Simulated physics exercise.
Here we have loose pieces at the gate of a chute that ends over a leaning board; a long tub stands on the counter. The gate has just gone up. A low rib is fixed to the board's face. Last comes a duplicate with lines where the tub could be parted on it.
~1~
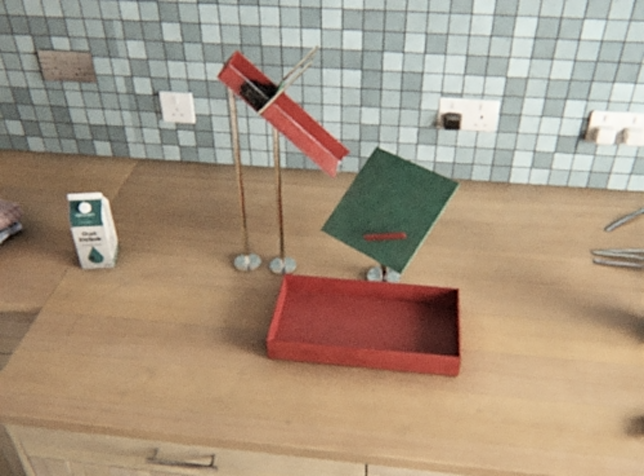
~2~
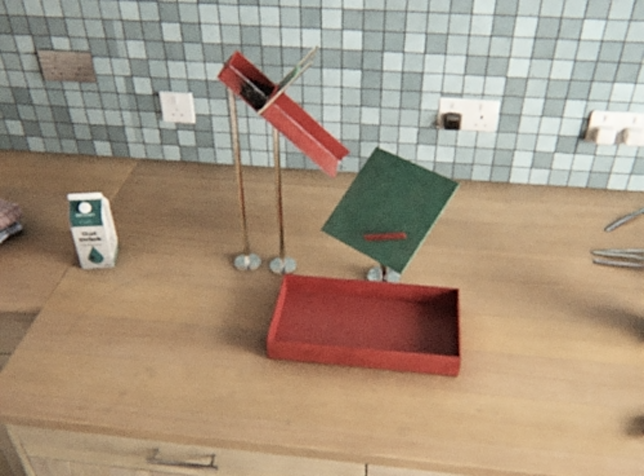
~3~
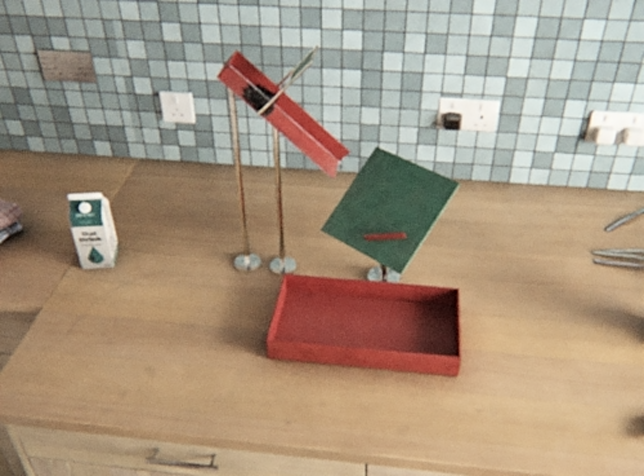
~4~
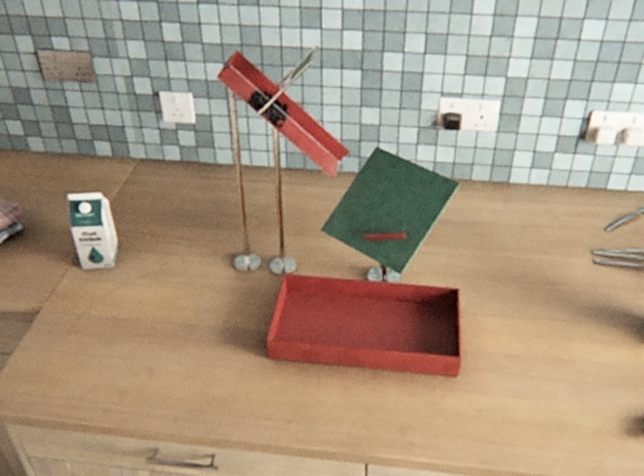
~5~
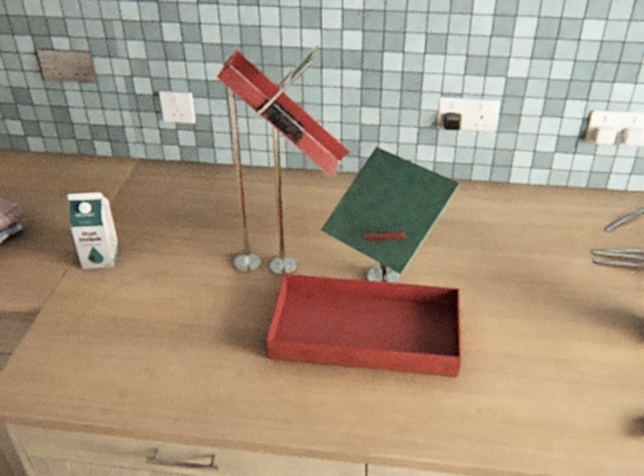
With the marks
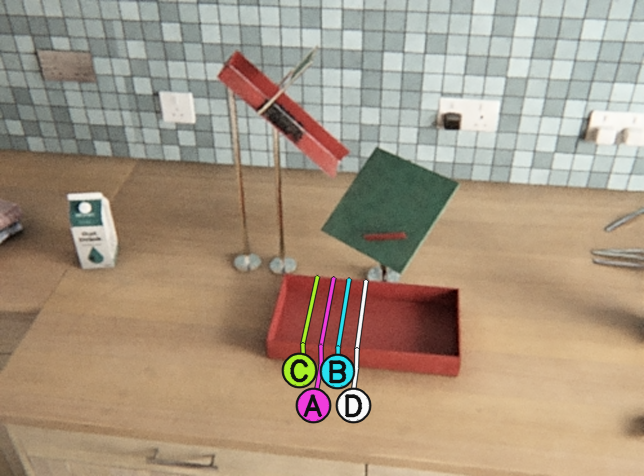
A small clump of dark pieces starts near the top of a tilted red chute on thin stands, its gate already raised. The pieces slide down to the right, passing beneath the gate and reaching about midway along the chute, while the leaning green board and empty red tub below stay still.
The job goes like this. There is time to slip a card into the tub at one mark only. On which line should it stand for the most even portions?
A is best.
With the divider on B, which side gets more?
More lands on the left.
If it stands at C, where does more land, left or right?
Right.
On the marked copy, line A crosses the front rim at (321, 345); line B crosses the front rim at (338, 346); line C crosses the front rim at (303, 343); line D crosses the front rim at (357, 348).
With A, of what is caught, roughly half on the left of the divider, roughly half on the right.
With B, of what is caught, the larger part on the left of the divider, about a tenth on the right.
With C, of what is caught, about a tenth on the left of the divider, the larger part on the right.
With D, of what is caught, almost all on the left of the divider, about a tenth on the right.
